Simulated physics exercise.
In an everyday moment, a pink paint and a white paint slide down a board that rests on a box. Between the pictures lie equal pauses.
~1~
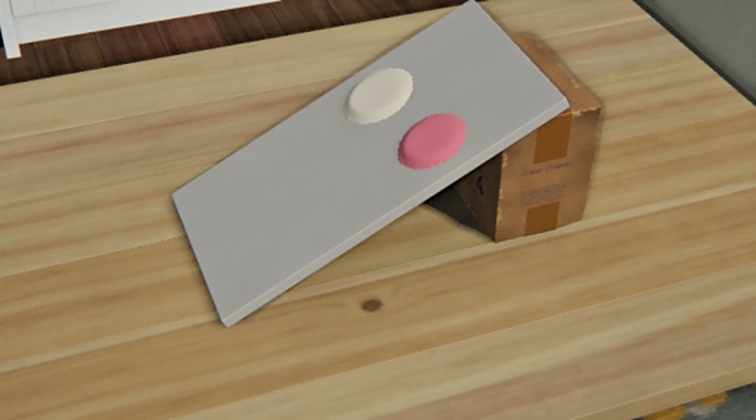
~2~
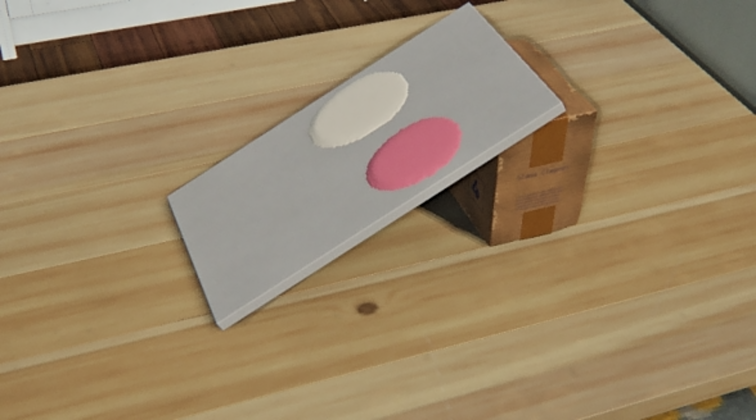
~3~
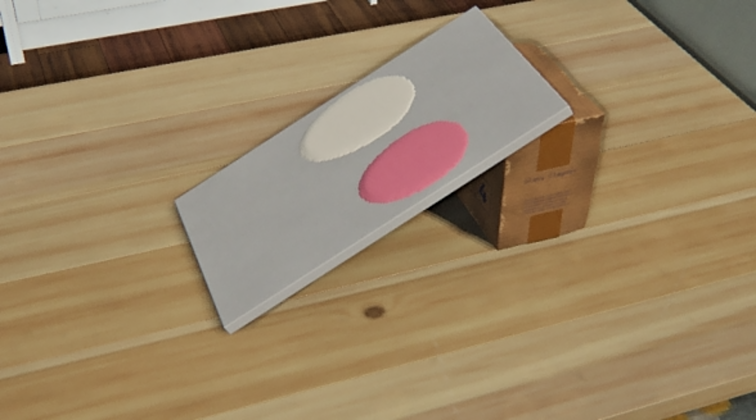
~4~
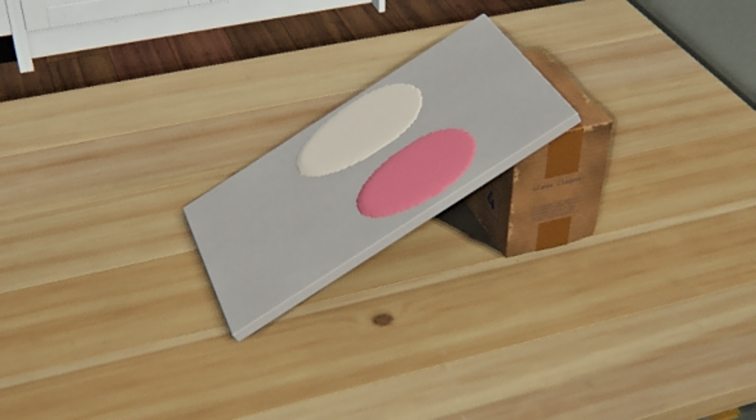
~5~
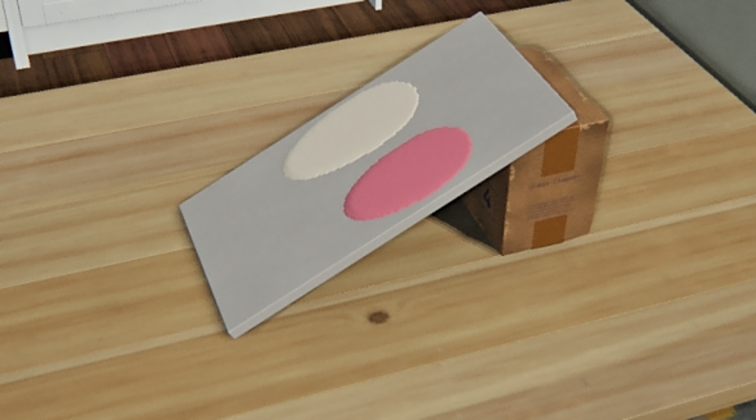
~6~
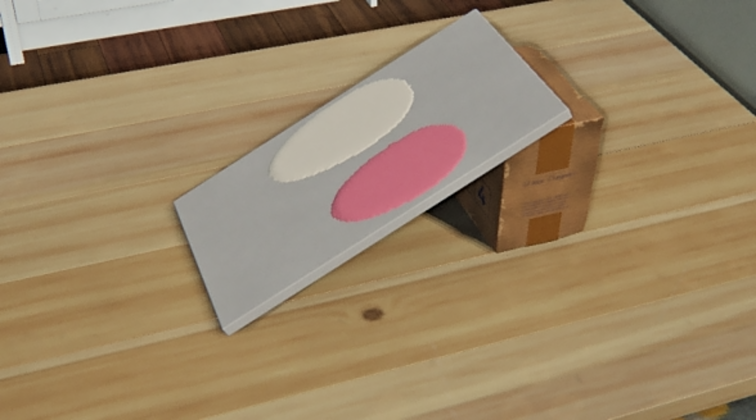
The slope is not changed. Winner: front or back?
Looks like the one furthest from us will win the race.
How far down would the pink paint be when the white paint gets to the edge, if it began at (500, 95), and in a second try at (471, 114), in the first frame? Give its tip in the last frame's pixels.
First start: Around (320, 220); second start: (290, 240).
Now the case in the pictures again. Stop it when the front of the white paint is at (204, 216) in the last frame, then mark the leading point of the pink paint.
Look around (276, 250) and you'll find the tip.
Soon after, the pink paint is three quarters of the way down; the white paint is close to the edge.
In the end, the pink paint is three quarters of the way down; the white paint is at the low edge.
